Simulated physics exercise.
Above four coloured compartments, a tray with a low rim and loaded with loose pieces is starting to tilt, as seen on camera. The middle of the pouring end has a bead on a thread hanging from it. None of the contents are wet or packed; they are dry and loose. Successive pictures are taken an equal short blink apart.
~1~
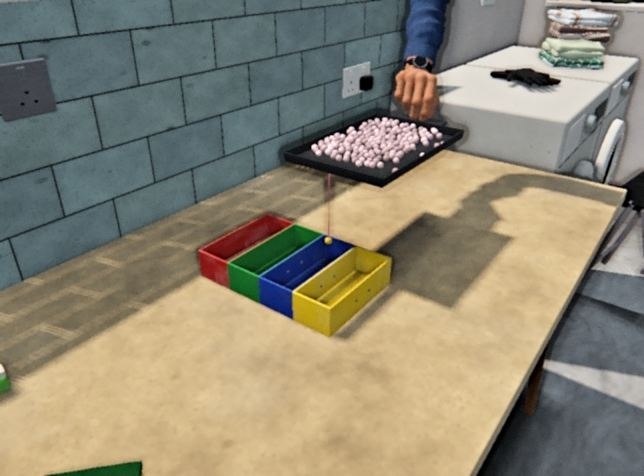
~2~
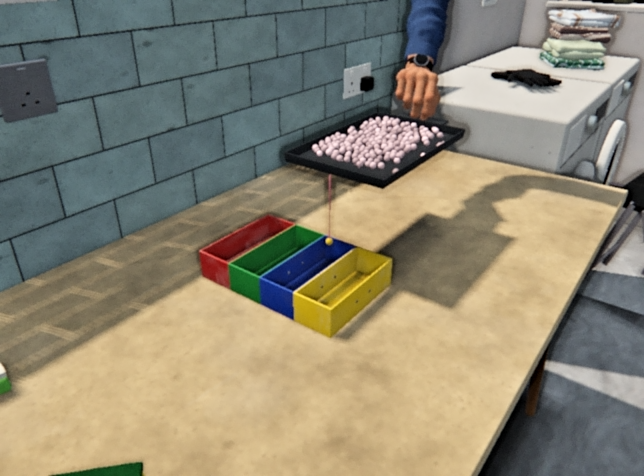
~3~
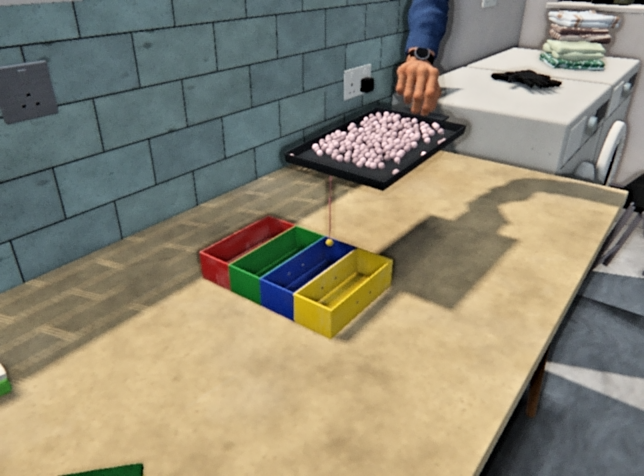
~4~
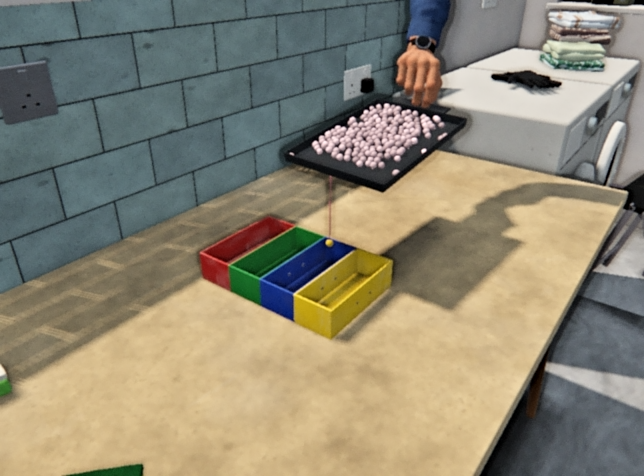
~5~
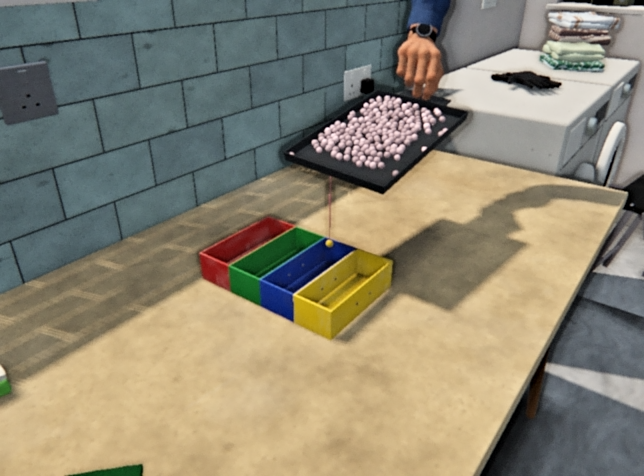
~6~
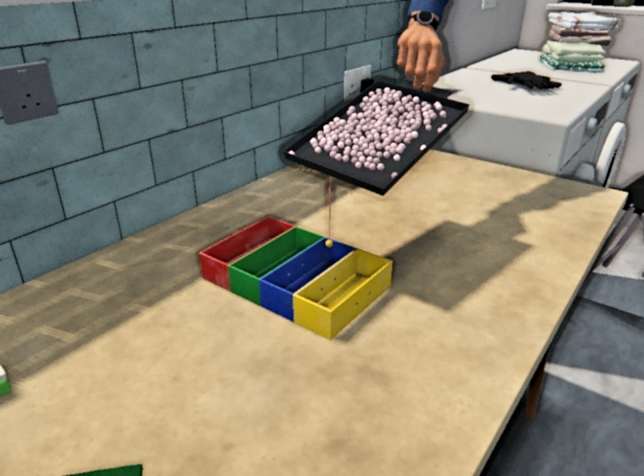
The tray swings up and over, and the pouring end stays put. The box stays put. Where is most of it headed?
Mostly to the yellow cell.
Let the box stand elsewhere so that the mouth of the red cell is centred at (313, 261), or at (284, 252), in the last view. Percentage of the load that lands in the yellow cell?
Close to 0 in a hundred, then close to 20 in a hundred.
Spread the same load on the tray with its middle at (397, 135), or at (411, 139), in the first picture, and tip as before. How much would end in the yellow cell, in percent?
It would be roughly 60 per cent for the first and roughly 60 per cent for the second.
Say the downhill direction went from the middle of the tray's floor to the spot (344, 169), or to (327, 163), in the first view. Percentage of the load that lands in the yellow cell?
About 30 %, then 0 %.
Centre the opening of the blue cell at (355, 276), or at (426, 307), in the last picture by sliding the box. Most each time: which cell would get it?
Going by the two tries in order: The cell in blue, then red.
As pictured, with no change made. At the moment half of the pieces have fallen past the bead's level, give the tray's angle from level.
Angle reached: About 85°.
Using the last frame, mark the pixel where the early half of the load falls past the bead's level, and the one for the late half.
First part (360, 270), rest (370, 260).
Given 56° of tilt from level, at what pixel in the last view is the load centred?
Near (365, 170).
Soon, tray tipped steeply; most on the tray; a small part in the yellow cell; a stray few in the blue cell; a small part falling or outside the box.
A while on, tray tipped right over; about a quarter on the tray; about a third in the yellow cell; a stray few in the blue cell; a stray few in the green cell; about a third falling or outside the box.
Towards the end, tray tipped past a quarter turn; about two thirds in the yellow cell; a small part in the blue cell; a stray few in the green cell; about a third falling or outside the box.
Finally, tray tipped past a quarter turn; about two thirds in the yellow cell; a small part in the blue cell; a stray few in the green cell; none in the red cell; about a third outside the box.
